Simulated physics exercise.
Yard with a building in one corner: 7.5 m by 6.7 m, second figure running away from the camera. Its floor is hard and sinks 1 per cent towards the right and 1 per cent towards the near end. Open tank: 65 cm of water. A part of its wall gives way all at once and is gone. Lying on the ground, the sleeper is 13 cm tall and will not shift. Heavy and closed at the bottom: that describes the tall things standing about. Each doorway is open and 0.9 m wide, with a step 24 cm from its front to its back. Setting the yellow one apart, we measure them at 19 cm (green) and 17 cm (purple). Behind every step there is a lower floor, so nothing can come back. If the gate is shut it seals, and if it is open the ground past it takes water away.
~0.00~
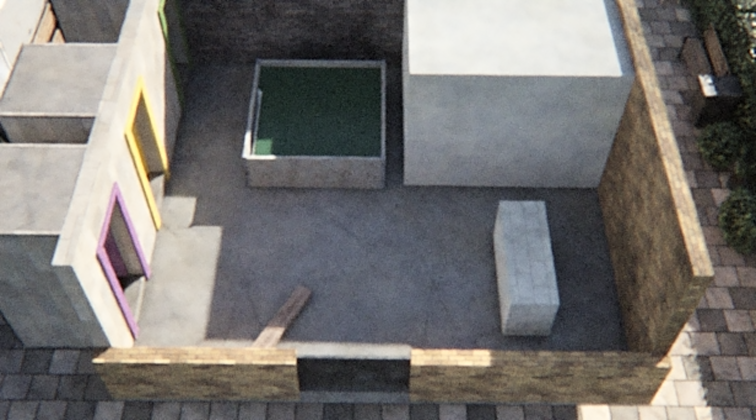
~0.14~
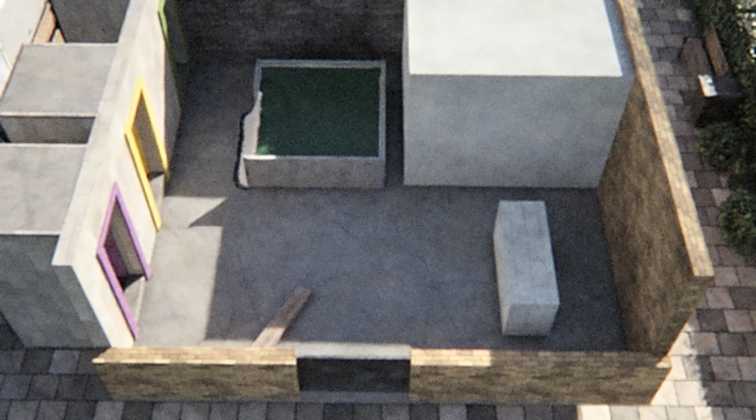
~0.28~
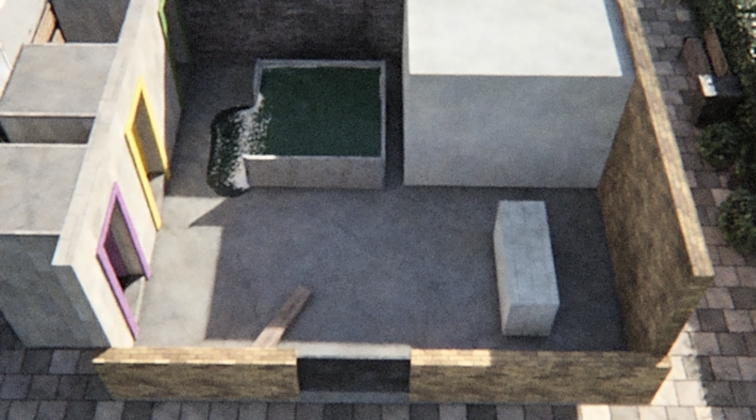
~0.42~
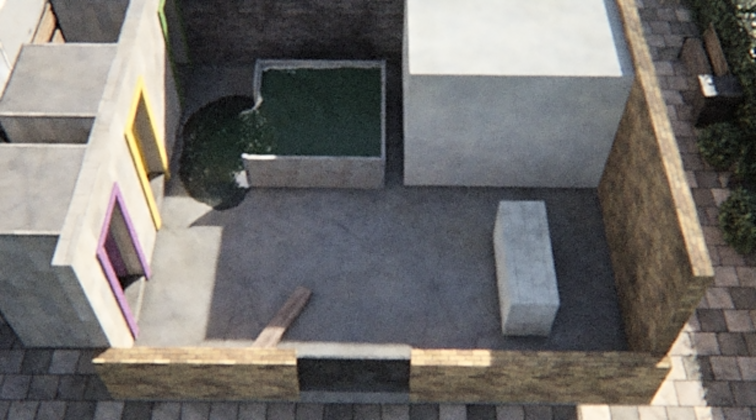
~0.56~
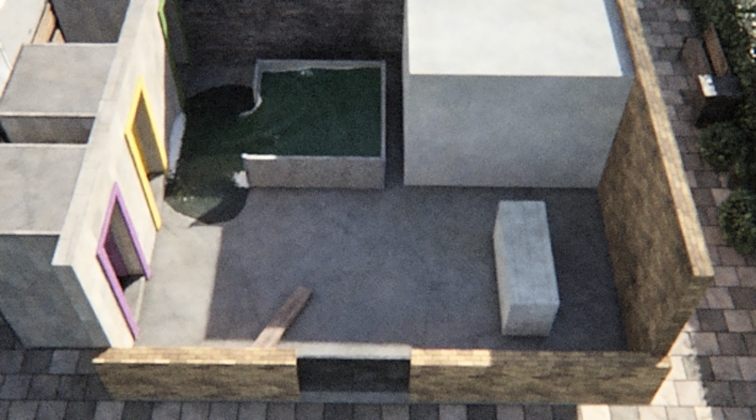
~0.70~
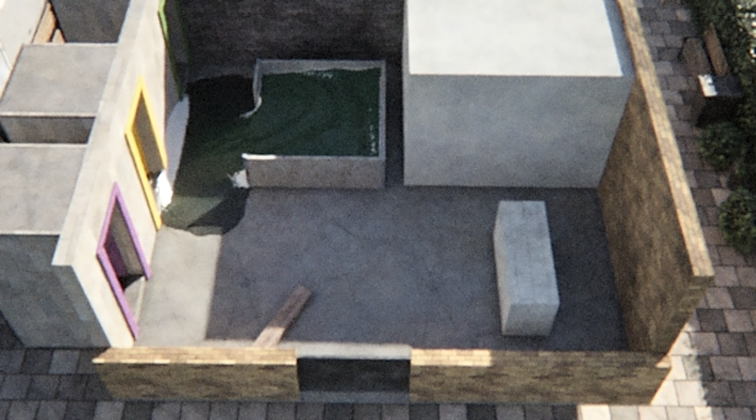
Dark green water lies still in an open pale tank at the back of a walled grey yard, seen from high above by an unmoving camera. A large pale block stands right of the tank, a smaller one nearer, a plank lies near the front opening, and yellow and purple doorways line the left wall. The tank's left side breaks open, and water pours out, spreading leftward across the floor to the yellow doorway.
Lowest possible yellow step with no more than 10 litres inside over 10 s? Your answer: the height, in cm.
I would say 33 cm.
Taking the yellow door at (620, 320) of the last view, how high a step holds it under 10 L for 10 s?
Around 10.0 cm would do it.
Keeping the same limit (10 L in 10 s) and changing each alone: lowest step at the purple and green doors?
About 13.5 cm at purple and about 23 cm at green.
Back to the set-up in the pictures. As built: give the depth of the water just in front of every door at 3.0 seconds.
Green door 22 cm, purple door 10 cm, yellow door 25 cm.
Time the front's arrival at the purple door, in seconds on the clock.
Log - purple door, 1.4 s.
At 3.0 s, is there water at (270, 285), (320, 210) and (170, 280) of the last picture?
Point by point: Soaked, then bone dry, then soaked.
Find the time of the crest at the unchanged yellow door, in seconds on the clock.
Around 1.8 s.
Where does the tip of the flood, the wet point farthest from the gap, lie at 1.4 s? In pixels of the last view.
(143, 300).
After 1.4 s water covers 15 % of the floor, deepest (48 cm) near (194, 153); 34 cm at the yellow door, 4 litres in over its 25 cm step.
After 3.0 s water covers 45 % of the floor, deepest (34 cm) near (128, 374); 25 cm at the yellow door, 45 litres in over its 25 cm step.
After 10.0 s water covers 95 % of the floor, deepest (18 cm) near (500, 305); 7 cm at the yellow door, 47 litres in over its 25 cm step.
At the yellow door as built, the water arrived by 0.7 s and peaked near 36 cm at 1.8 s.
With a step of 28 cm, 29 litres would have come in within the 10 s; with 37.5 cm, 2 litres. So under 10 litres takes about 33 cm.
